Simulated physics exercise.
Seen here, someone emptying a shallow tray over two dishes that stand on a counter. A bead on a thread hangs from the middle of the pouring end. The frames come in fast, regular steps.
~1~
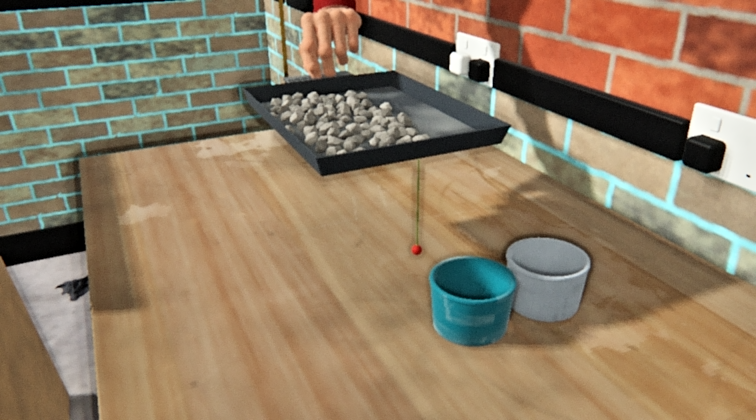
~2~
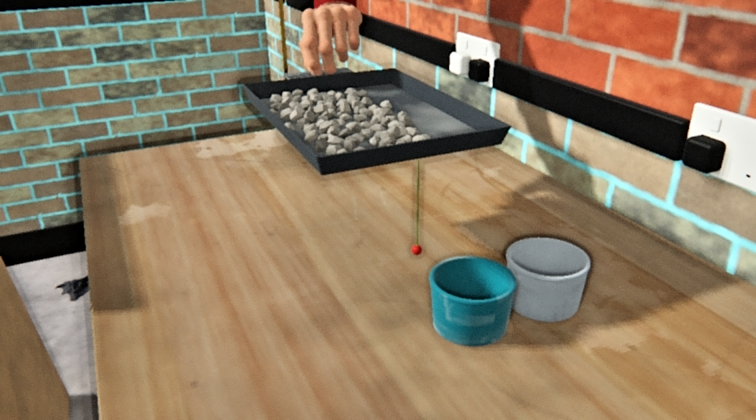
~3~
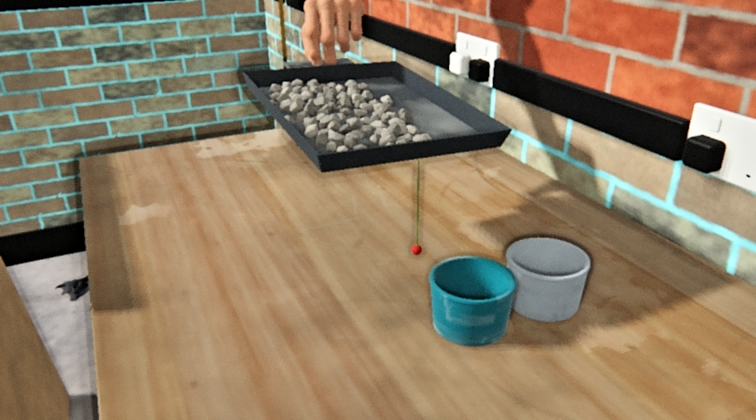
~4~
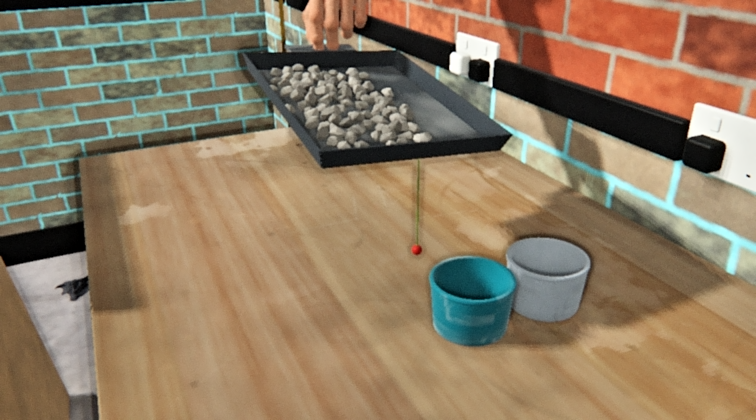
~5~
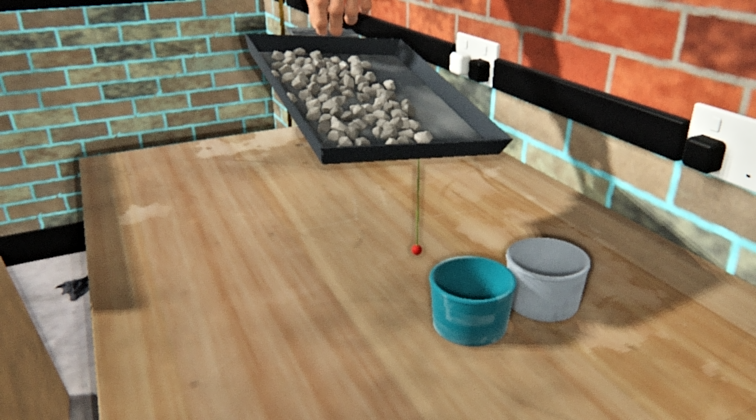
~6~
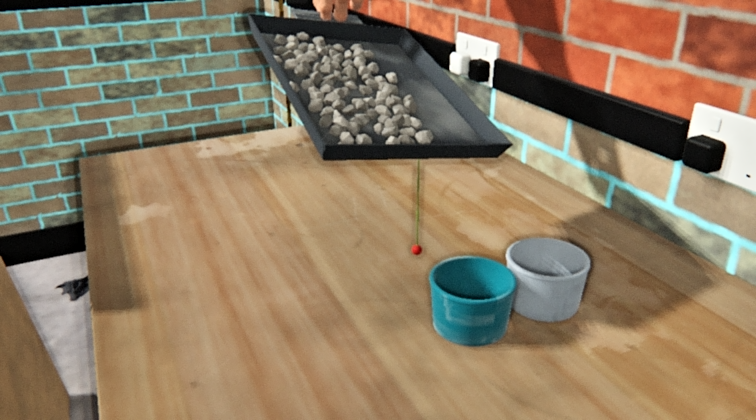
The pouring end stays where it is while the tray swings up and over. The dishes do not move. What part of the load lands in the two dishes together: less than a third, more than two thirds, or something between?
They take between a third and two thirds between them.
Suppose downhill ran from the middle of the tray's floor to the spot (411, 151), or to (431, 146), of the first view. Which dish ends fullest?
The first try: The left-hand dish. The second: The dish on the left.
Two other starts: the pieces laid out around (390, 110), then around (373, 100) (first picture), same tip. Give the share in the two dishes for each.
Near 30 % and 50 %.
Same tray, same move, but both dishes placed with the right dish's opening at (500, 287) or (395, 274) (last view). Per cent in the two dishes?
First some 10, then 0 per cent.
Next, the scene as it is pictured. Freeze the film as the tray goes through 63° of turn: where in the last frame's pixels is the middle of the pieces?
Roughly at (462, 135).
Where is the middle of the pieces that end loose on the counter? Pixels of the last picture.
Around (477, 278).
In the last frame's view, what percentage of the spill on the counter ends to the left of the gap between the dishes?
It comes to 80 per cent or so.
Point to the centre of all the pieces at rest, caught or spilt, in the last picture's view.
At about (493, 295).
Soon, tray tipped steeply; nearly all on the tray; a small part in the air.
A while on, tray tipped past a quarter turn; about a quarter on the tray; a small part in the left dish; about a quarter in the right dish; about a quarter outside both; about a quarter in the air.
Towards the end, tray tipped past a quarter turn; about a quarter in the left dish; about a quarter in the right dish; about half outside both.
Finally, tray tipped past a quarter turn; about a quarter in the left dish; about a quarter in the right dish; about half outside both.
